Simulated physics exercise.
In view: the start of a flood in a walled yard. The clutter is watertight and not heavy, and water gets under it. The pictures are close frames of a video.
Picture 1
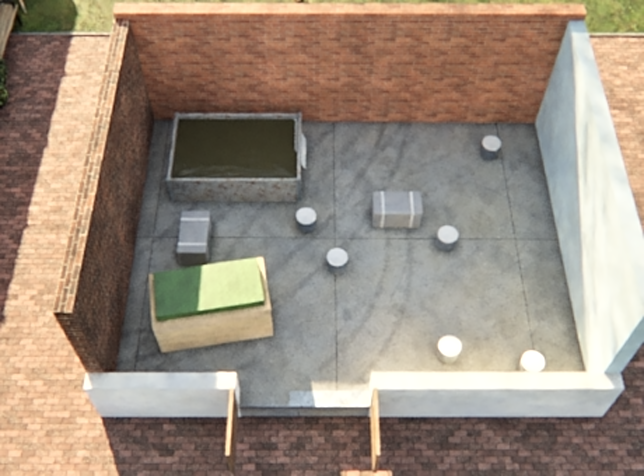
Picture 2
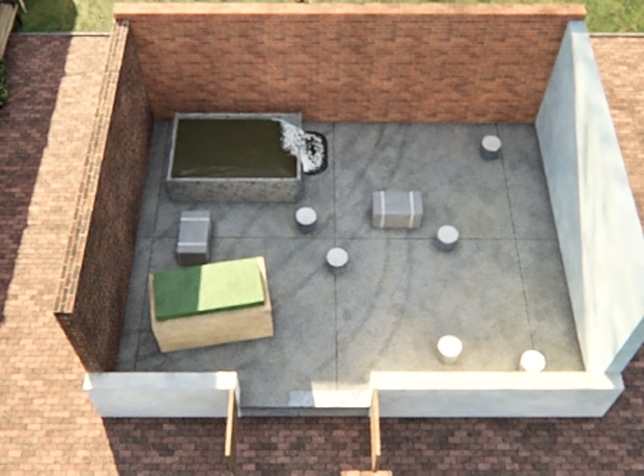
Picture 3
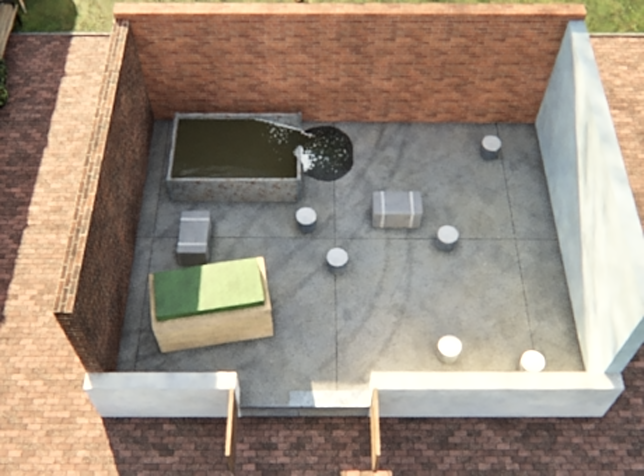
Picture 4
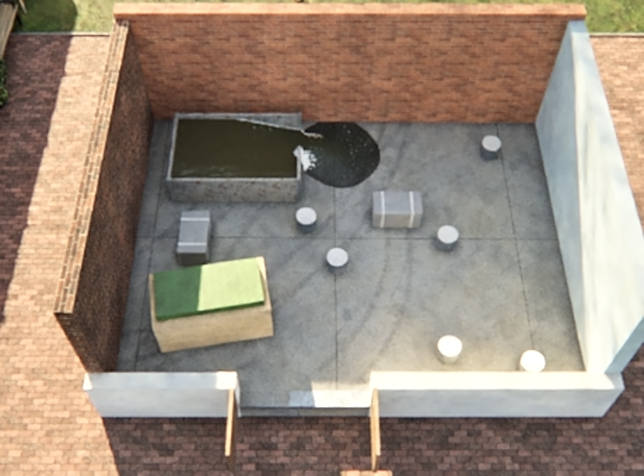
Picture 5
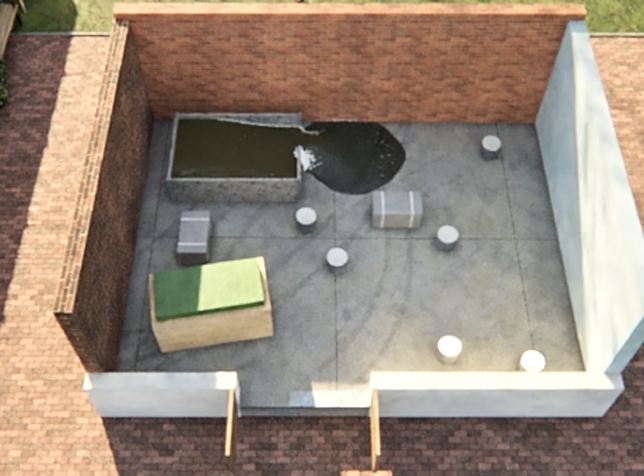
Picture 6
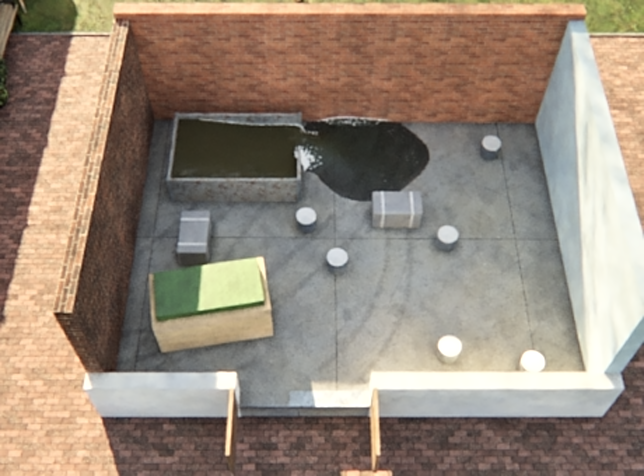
A walled yard held a stone tank of murky water, which gushed from its right side and spread in a dark, widening puddle toward the back wall and a gray block, while the scattered pails stayed still.
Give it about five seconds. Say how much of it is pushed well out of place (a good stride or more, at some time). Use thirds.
Share: Not even a third.
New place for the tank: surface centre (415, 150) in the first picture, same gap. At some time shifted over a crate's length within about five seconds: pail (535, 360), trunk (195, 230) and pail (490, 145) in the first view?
As listed: That far or more, not that far, shifted that much.
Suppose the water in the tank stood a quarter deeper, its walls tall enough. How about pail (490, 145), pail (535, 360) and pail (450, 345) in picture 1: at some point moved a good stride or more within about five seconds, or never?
In turn: That far or more, yes, short of that.
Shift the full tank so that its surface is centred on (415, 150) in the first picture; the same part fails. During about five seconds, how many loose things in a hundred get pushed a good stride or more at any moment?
Some 20 per cent.
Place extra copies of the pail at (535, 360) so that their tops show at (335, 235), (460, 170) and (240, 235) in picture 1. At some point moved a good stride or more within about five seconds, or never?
As listed: Under that, swept aside, short of that.
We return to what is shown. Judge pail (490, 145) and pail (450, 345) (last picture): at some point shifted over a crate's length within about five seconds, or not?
In that order: Shifted that much, under that.
A moment on, 0 of 8 are well off their spots; 0 afloat.
Next, 1 of 8 are well off their spots; 1 afloat.
Later, 1 of 8 are well off their spots; 1 afloat.
In the end, 1 of 8 are well off their spots, and 1 have been at some point; 2 afloat.
